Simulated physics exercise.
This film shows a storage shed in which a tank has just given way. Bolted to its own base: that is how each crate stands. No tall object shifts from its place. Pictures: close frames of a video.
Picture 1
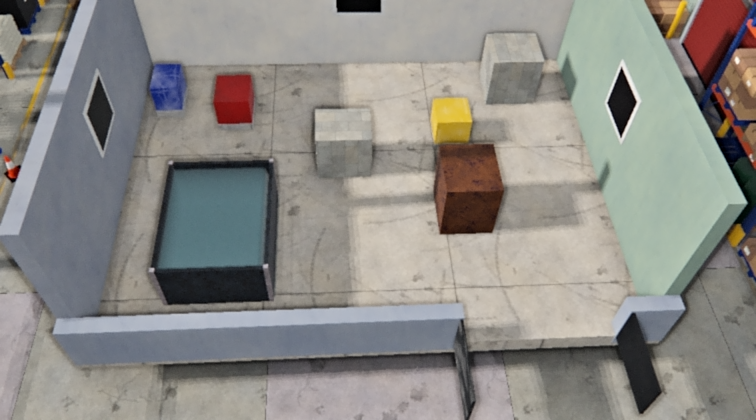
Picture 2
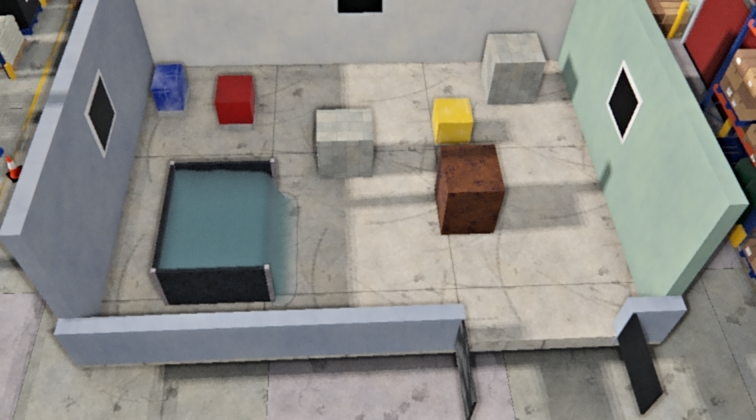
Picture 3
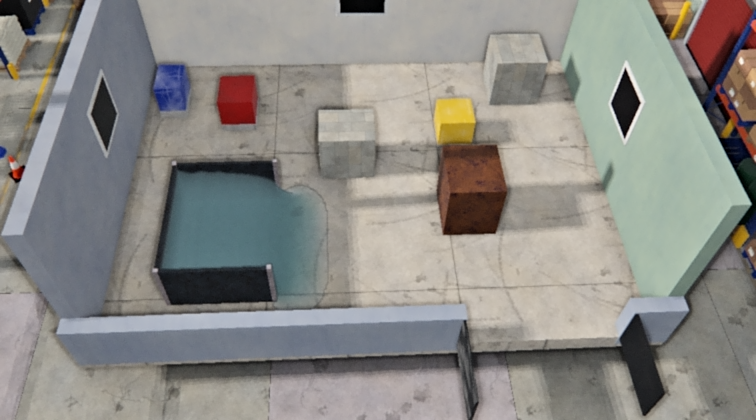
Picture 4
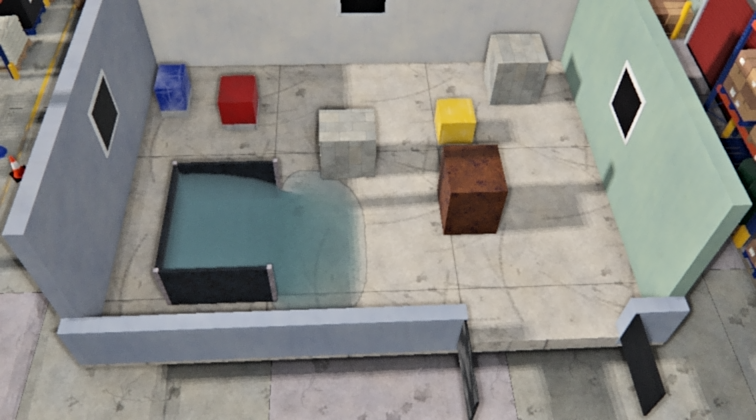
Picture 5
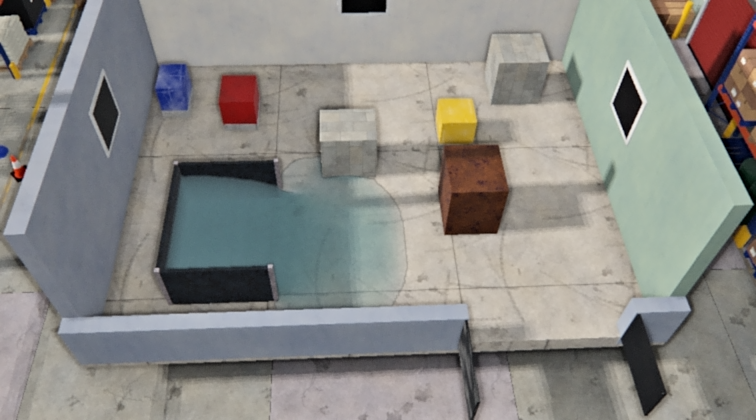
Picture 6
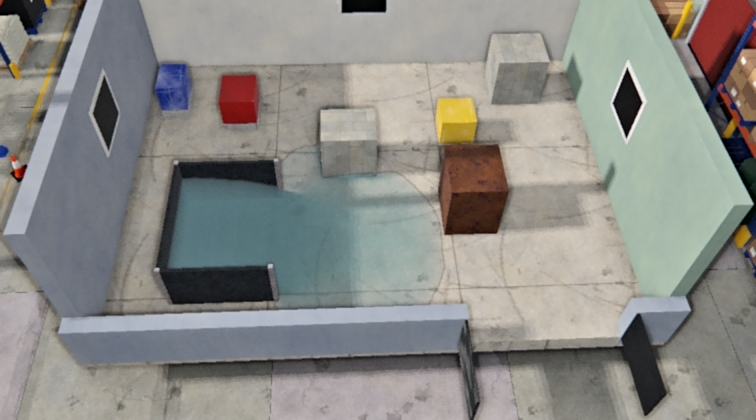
A dark-walled tank opens on its right side and water spreads rightward across the floor.
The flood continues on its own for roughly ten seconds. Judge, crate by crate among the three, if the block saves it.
Blue crate: Block saves it; red crate: Block saves it; yellow crate: Block fails, wet.
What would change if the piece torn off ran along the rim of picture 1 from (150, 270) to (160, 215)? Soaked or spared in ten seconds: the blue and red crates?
In that case the blue one is flooded and the red one is flooded.
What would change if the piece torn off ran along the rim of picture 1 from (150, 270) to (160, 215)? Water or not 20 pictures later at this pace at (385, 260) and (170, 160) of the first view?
Note, points in order: Soaked; soaked.
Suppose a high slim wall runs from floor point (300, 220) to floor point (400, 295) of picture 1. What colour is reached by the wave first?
The crate marked yellow.
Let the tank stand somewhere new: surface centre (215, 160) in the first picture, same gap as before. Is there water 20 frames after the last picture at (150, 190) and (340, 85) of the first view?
Taking the spots in order: Bare, swamped.
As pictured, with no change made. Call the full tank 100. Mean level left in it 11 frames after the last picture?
Roughly 20 %.
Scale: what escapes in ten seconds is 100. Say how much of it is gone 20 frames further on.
Close to 40 out of every hundred.
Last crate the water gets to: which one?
It would be the blue crate.
A moment on, water covers 35 % of the floor; the blue crate not reached, the red crate not reached, the yellow crate water round its plinth.
Next, water covers 50 % of the floor; the blue crate not reached, the red crate not reached, the yellow crate water round its plinth.
Then, water covers 60 % of the floor; the blue crate not reached, the red crate water round its plinth, the yellow crate water round its plinth.
Later, water covers 75 % of the floor; the blue crate not reached, the red crate water round its plinth, the yellow crate water round its plinth.
In the end, water covers 90 % of the floor; the blue crate stayed above the water, the red crate stayed above the water, the yellow crate was topped.
